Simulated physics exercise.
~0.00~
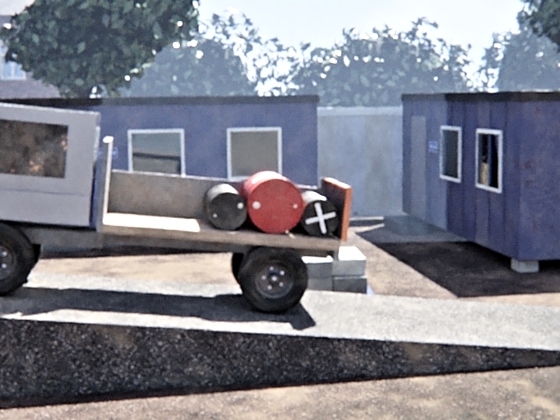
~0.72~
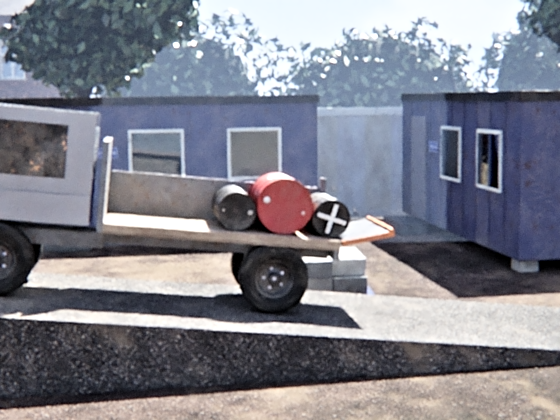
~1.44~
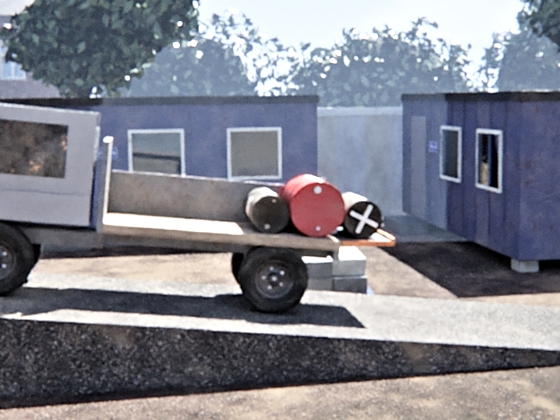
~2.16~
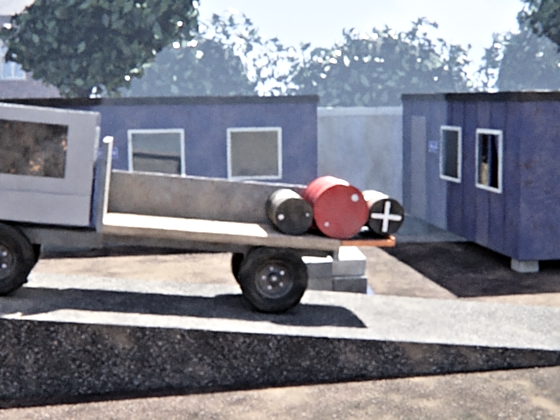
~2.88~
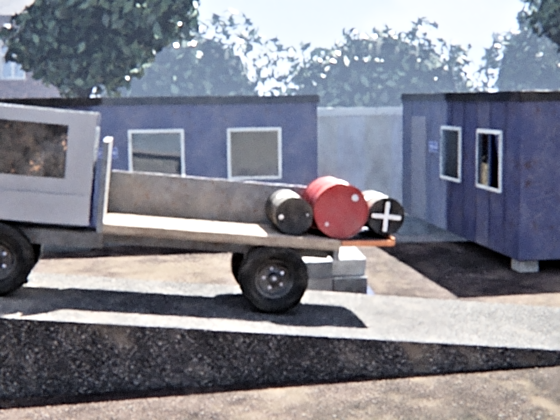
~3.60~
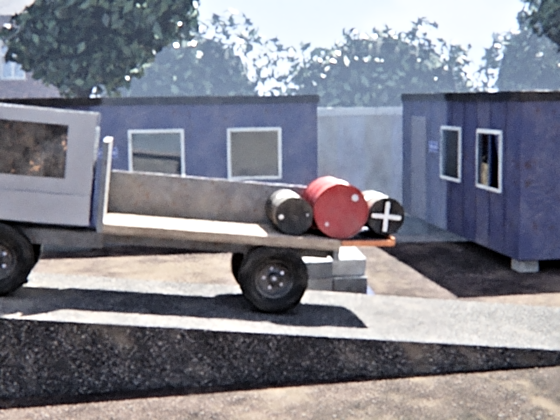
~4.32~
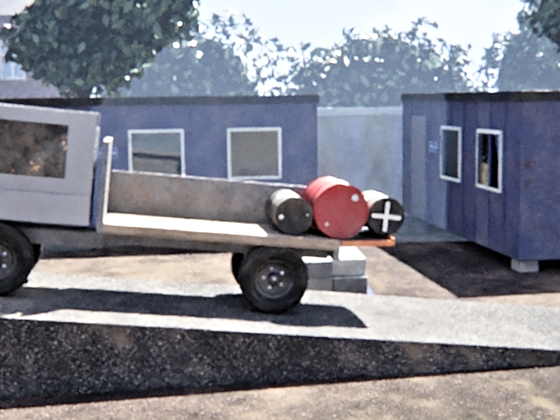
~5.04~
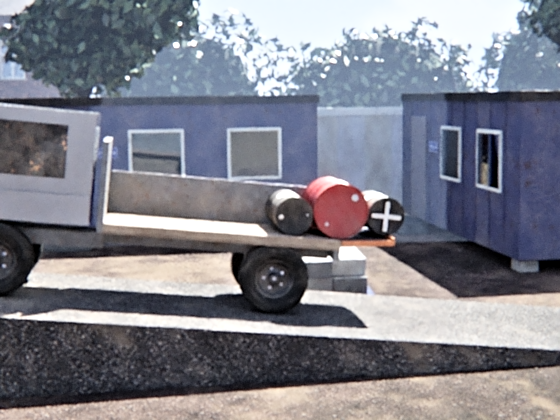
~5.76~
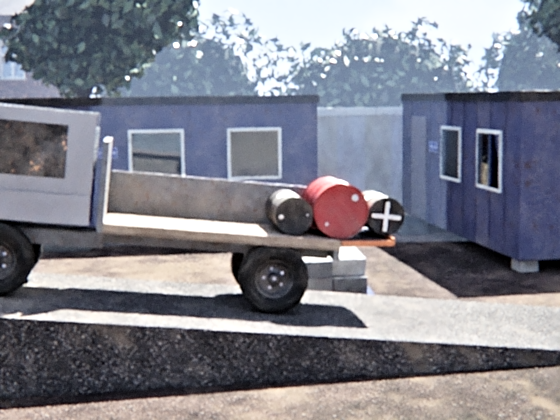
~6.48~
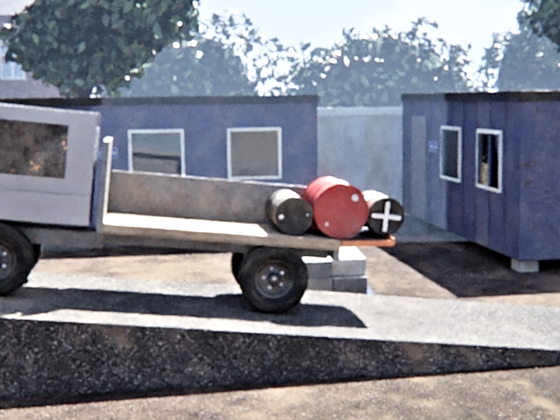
At first, a pale pick-up stands on sloping ground in front of blue cabins, with three drums resting against its raised orange tailgate. The red drum sits between two smaller dark ones, and the one nearest the gate bears a white cross. The tailgate swings down to the right until it lies almost in line with the bed, and the drums begin rolling after it. The crossed drum turns over as it rolls onto the lowered gate, with the others close behind. It stops near the gate's outer edge, and all three stay on the truck, bunched together and still.
